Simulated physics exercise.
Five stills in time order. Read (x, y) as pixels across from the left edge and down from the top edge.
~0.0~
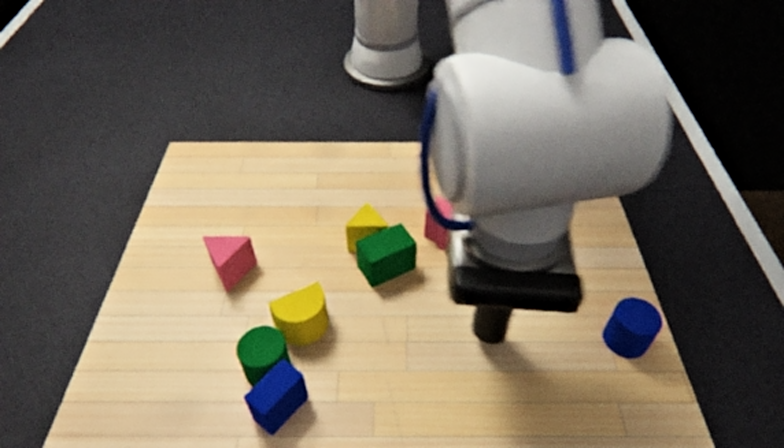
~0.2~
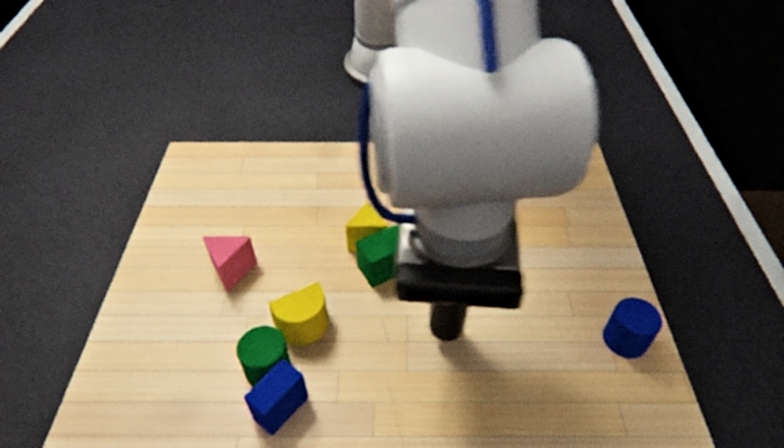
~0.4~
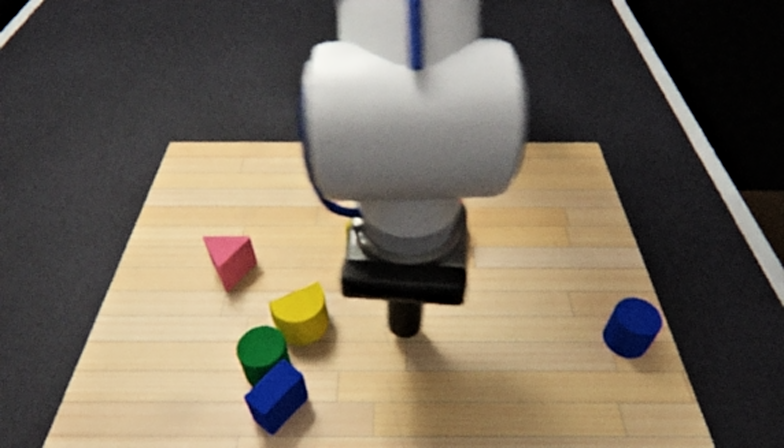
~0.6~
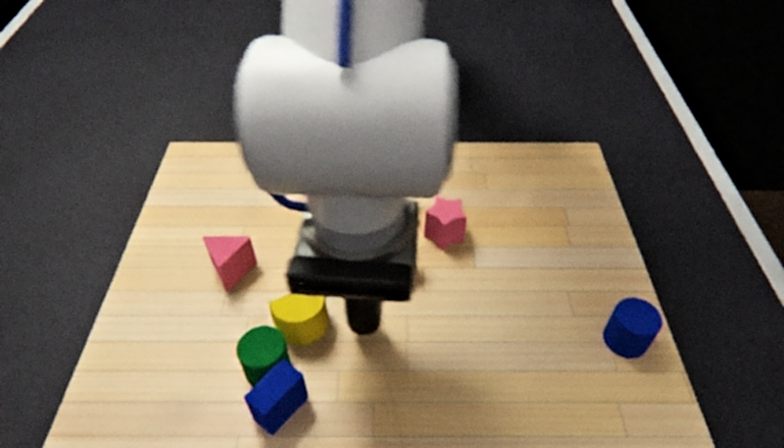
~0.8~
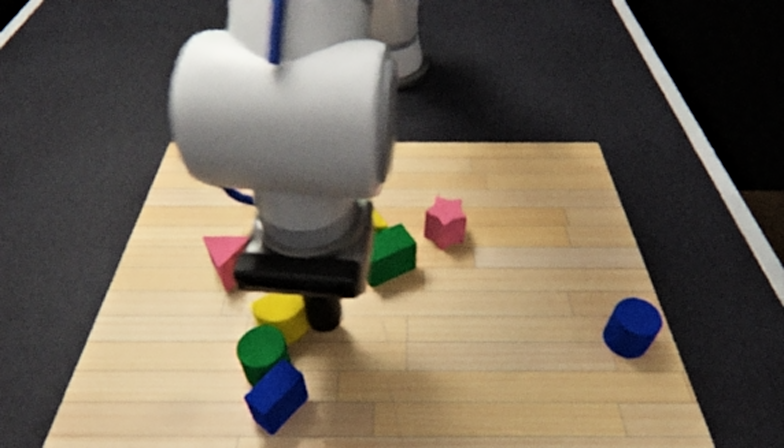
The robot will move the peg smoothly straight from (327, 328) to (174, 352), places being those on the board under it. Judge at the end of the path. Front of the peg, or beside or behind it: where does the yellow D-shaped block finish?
It slips away.
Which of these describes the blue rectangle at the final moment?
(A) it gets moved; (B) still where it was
Correct choice: B.
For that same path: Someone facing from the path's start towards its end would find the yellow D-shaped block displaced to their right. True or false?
It is true.
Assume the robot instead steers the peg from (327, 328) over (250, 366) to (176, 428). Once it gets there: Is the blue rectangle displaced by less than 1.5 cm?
Yes, that is what happens.
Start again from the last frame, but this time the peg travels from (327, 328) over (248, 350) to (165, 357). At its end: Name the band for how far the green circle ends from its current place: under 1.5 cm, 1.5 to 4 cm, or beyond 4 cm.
The 1.5 to 4 cm band.
On the path given first. One third of the way, peg (274, 326); green circle (255, 349); yellow D-shaped block (230, 303), turned 20° clockwise.
Two thirds of the way, peg (222, 334); green circle (249, 352); yellow D-shaped block (185, 299), turned 50° clockwise.
At the end, peg (169, 343); green circle (249, 352); blue rectangle in place; yellow D-shaped block (158, 292), turned 100° clockwise.
